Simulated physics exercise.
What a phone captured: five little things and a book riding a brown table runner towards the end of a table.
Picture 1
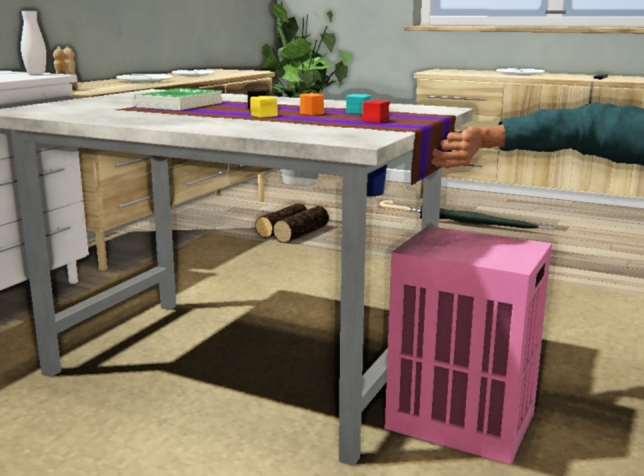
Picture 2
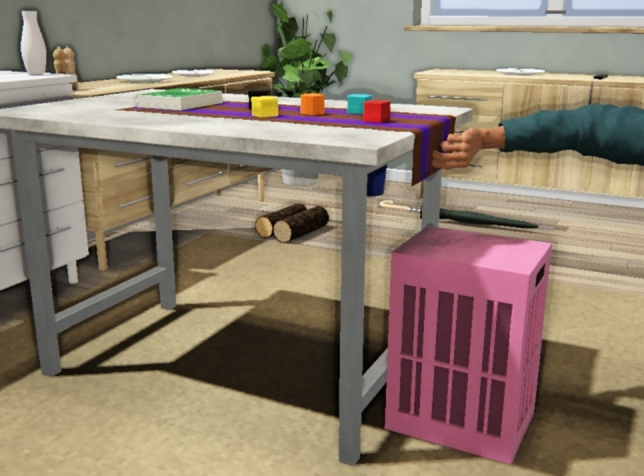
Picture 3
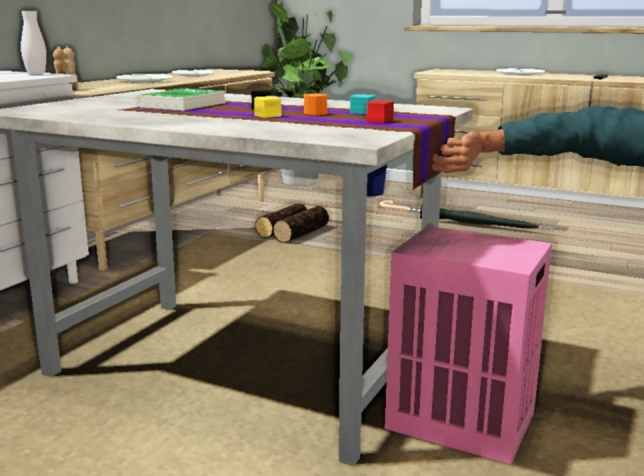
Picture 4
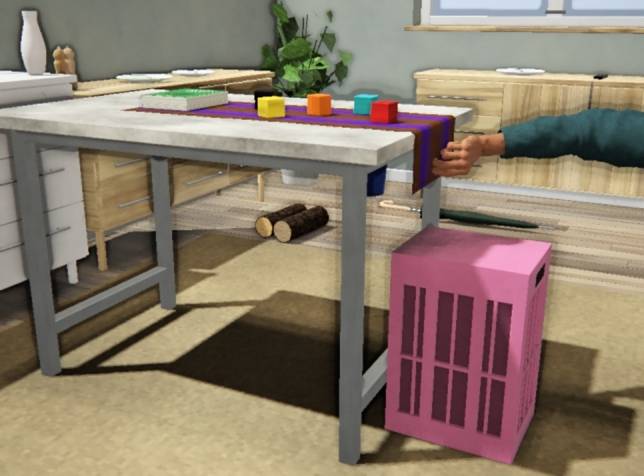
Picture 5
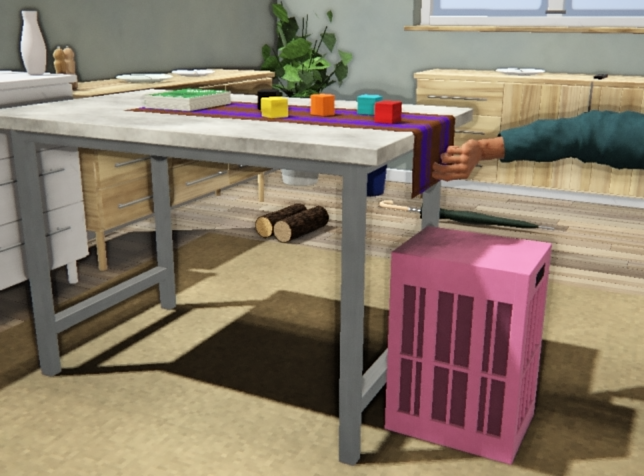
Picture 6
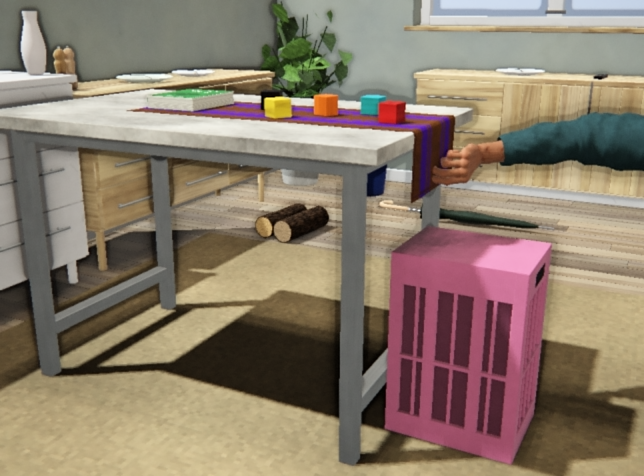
A striped runner carrying small colored cubes and a green-topped book slid slowly to the right across a table, as a hand pulled its hanging end down a little above a pink crate.
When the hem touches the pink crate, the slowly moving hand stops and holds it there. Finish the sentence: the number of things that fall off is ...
... one.
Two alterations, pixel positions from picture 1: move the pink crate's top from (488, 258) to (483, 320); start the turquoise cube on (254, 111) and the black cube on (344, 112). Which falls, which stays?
The turquoise cube? Safe. The black cube? Lost.
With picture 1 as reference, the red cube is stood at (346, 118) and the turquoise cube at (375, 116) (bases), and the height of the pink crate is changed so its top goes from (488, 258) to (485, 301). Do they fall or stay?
The red cube ends up off the top and the turquoise cube ends up off the top.
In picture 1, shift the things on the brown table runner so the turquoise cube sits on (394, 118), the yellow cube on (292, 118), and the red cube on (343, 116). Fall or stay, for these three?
As for the turquoise cube, it tips off; the yellow cube stays where it is; the red cube stays where it is.
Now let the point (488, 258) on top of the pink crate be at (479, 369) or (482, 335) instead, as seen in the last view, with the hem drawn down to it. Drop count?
Counts: 4, 3.
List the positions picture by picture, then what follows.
The first picture shows hem (411, 185); red cube (376, 101); turquoise cube (359, 95); orange cube (312, 95); yellow cube (264, 98); black cube (259, 90); top of the crate (488, 258).
The second picture shows hem (411, 187); red cube (377, 101).
The third picture shows hem (413, 191); turquoise cube (363, 96).
The fourth picture shows hem (412, 195); orange cube (319, 95); top of the crate (488, 258).
The fifth picture shows hem (412, 199); yellow cube (275, 98).
The sixth picture shows hem (411, 203); red cube (392, 102); turquoise cube (374, 96); orange cube (326, 95); yellow cube (278, 99); black cube (271, 91).
Soon after, hem near (433, 219); all still up.
After that, hem on the crate; red cube gone.
In the end, hem on the crate; red cube gone. It carries off one.
